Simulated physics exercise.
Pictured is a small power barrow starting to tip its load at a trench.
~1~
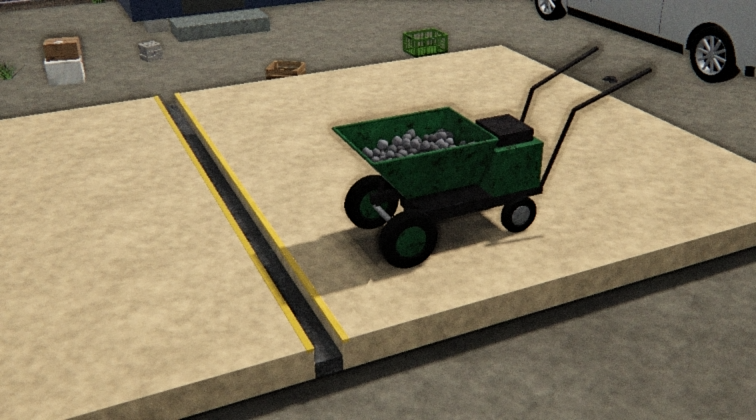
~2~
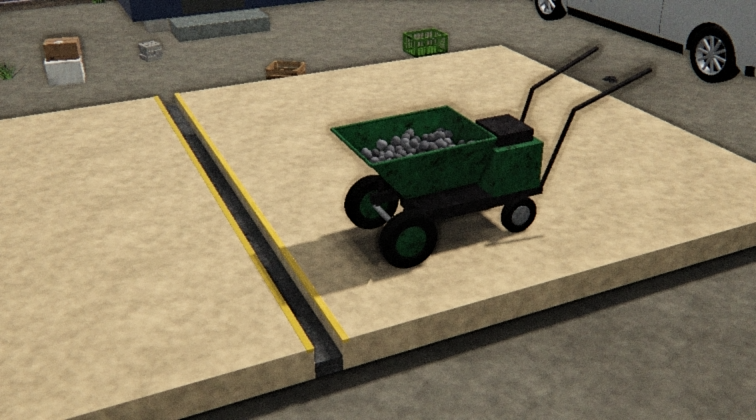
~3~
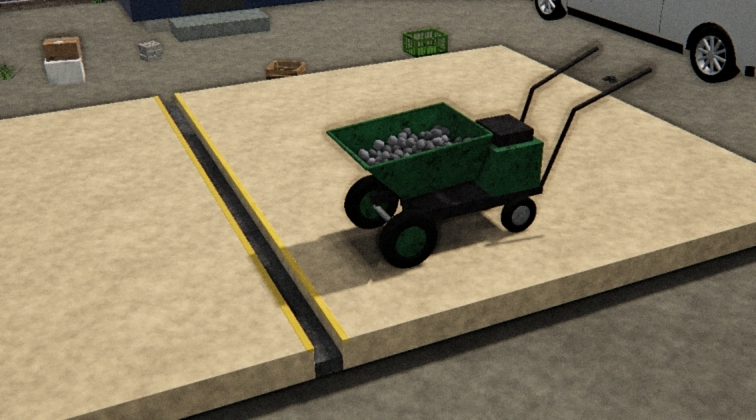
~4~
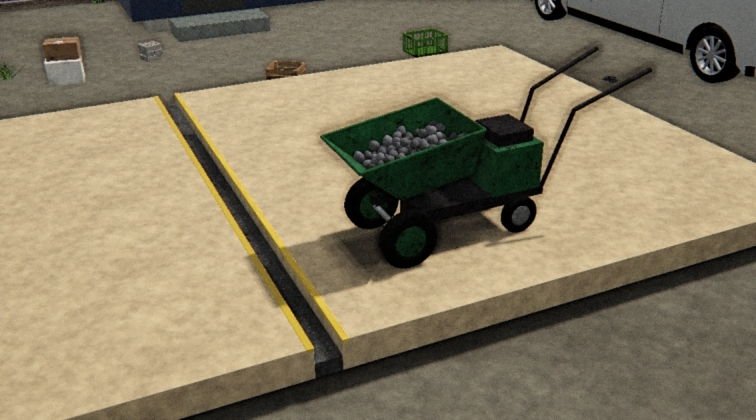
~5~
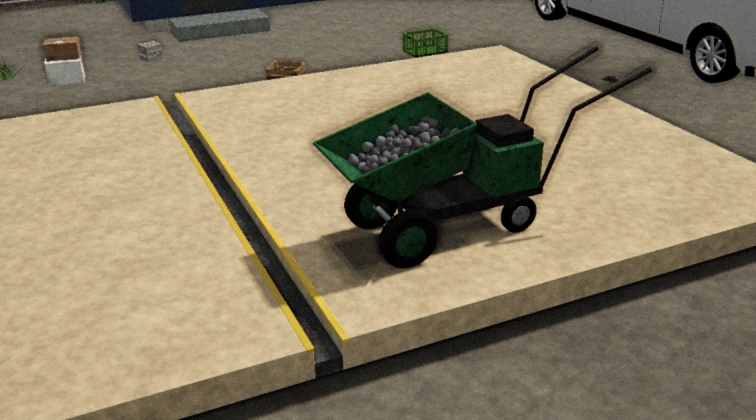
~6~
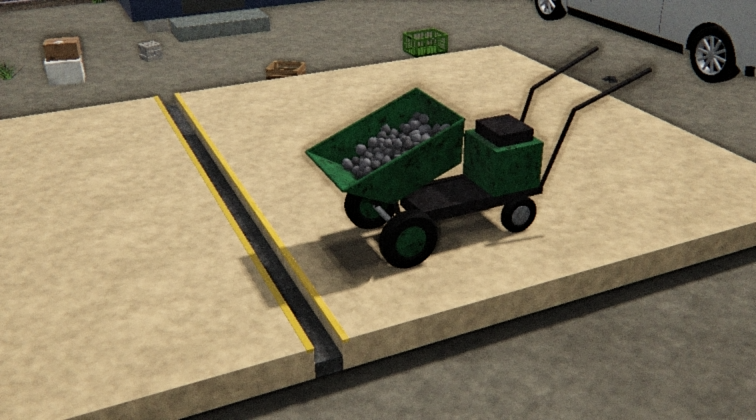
Green skip of a small power barrow tilting steadily forward to the left, carrying round grey cobbles beside a narrow yellow-edged trench.
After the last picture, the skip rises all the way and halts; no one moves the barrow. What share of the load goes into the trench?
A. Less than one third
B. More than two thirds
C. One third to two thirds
C.
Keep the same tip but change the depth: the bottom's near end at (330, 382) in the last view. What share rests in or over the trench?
It comes out near 70 percent.
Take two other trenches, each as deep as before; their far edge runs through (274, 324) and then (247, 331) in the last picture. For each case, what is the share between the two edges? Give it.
70 and 90 percent.
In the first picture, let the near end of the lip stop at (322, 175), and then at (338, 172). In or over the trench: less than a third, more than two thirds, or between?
Try one, below one third; try two, under a third.
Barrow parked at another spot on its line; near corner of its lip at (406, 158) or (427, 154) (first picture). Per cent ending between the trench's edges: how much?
Some 40 in a hundred, then some 20 in a hundred.
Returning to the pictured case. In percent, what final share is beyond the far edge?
It works out to roughly 25 percent.
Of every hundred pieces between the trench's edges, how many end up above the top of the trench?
Roughly 30 percent of them.
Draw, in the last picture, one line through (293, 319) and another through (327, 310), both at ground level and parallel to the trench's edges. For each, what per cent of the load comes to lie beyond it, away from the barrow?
20 % and 80 %.
Soon, skip tipped steeply; all in the skip.
A while on, skip tipped right over; about two thirds in the skip; a stray few short of the trench; about a quarter in or heaped over the trench; a stray few beyond it.
Towards the end, skip tipped right over; about a quarter in the skip; a stray few short of the trench; about half in or heaped over the trench; about a quarter beyond it.
Finally, skip tipped right over; about a quarter in the skip; a small part short of the trench; about half in or heaped over the trench; about a quarter beyond it.
